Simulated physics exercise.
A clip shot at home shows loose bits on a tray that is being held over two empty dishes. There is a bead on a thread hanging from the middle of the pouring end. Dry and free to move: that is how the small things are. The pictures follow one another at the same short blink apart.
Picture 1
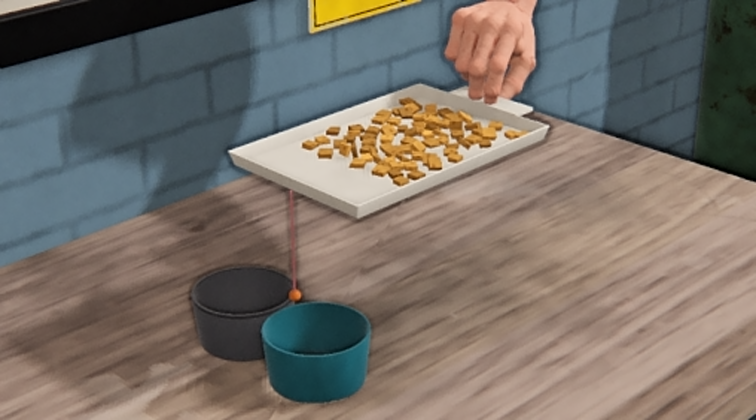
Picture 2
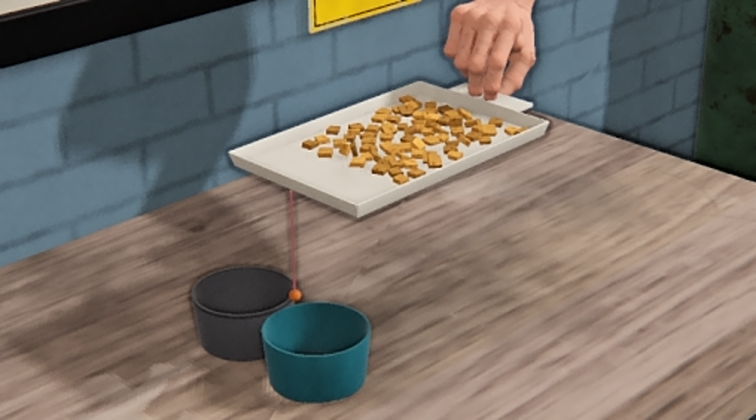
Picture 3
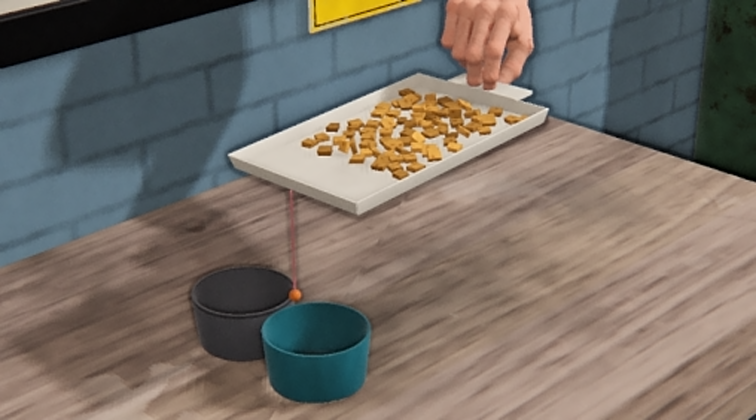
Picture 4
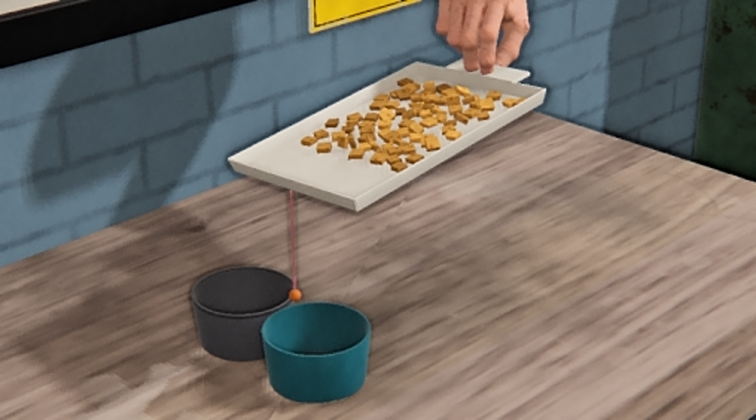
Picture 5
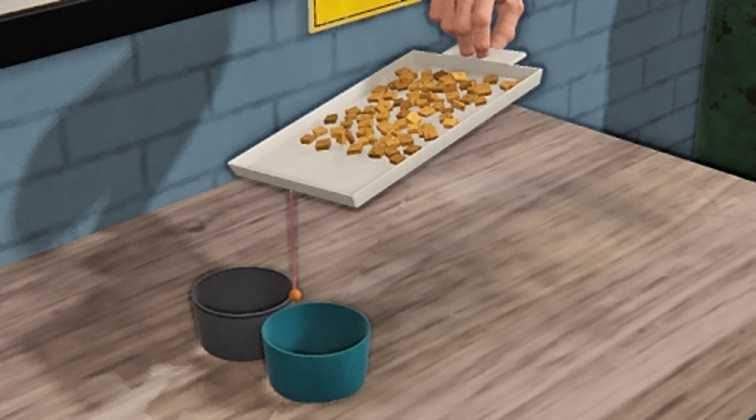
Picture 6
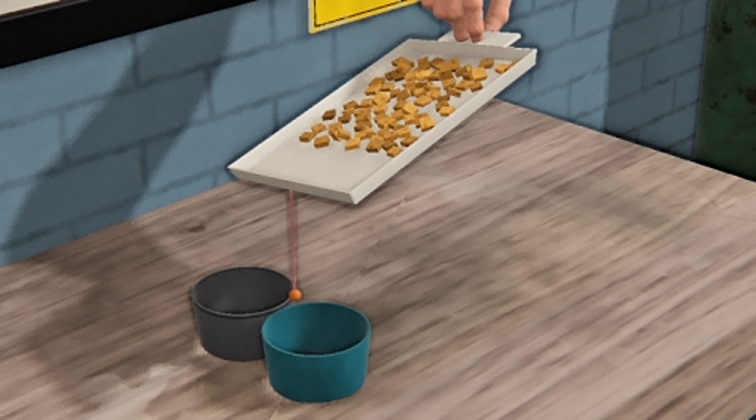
At first, a hand at the far end holds a pale tray of small golden-brown squares nearly level above a dark grey dish and a teal one. Then the hand steadily lifts that end, and the tray slants toward the dishes, its near end tilting slightly lower at the left corner, while the squares stay bunched on it.
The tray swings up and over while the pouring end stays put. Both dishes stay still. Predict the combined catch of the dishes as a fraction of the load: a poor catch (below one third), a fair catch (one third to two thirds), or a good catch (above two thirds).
The dishes go past two thirds of the load.
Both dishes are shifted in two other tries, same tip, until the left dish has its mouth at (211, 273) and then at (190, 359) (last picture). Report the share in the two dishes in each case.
In order: 80 percent and 0 percent.
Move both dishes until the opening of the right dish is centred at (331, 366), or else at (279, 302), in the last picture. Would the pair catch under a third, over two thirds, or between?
To begin with: Less than a third; after that: Above two thirds.
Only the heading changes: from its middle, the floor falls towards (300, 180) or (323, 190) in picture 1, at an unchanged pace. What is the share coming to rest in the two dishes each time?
I'd put it at some 60 % and then some 50 %.
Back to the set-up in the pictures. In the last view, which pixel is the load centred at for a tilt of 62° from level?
The load is centred near (270, 156).
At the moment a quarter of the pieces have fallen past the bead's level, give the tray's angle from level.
A tilt of roughly 75°.
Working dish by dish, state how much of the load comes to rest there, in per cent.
I'd say some 90 in a hundred wind up in the left dish, and some 0 in a hundred in the right.
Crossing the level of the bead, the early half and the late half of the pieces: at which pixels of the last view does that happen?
The opening half passes (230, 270), the closing half (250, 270).
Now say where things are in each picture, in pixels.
The first picture shows corners of the pouring end (235, 151) and (358, 203), level; middle of the load (409, 142), cereal squares; left dish (205, 328); right dish (277, 369); bead on its thread (295, 295).
The second picture shows corners of the pouring end (235, 152) and (358, 203), level; middle of the load (409, 140).
The third picture shows corners of the pouring end (234, 154) and (357, 200), tipped barely, lowest at the left corner; middle of the load (409, 134).
The fourth picture shows corners of the pouring end (234, 158) and (355, 197), tipped a little, lowest at the left corner; middle of the load (407, 125).
The fifth picture shows corners of the pouring end (233, 162) and (353, 193), tipped a little, lowest at the left corner; middle of the load (405, 115).
The sixth picture shows corners of the pouring end (233, 165) and (351, 190), tipped clearly, lowest at the left corner; middle of the load (402, 106); left dish (205, 328); right dish (277, 369).
Just after the last frame, tray tipped steeply; almost all on the tray; about a tenth in the air.
A moment on, tray tipped right over; roughly a quarter on the tray; roughly two thirds in the left dish; about a tenth outside both; about a tenth in the air.
Further on, tray tipped past a quarter turn; almost all in the left dish; about a tenth outside both.
When it is over, tray tipped past a quarter turn; not one in the right dish; almost all in the left dish; about a tenth outside both.
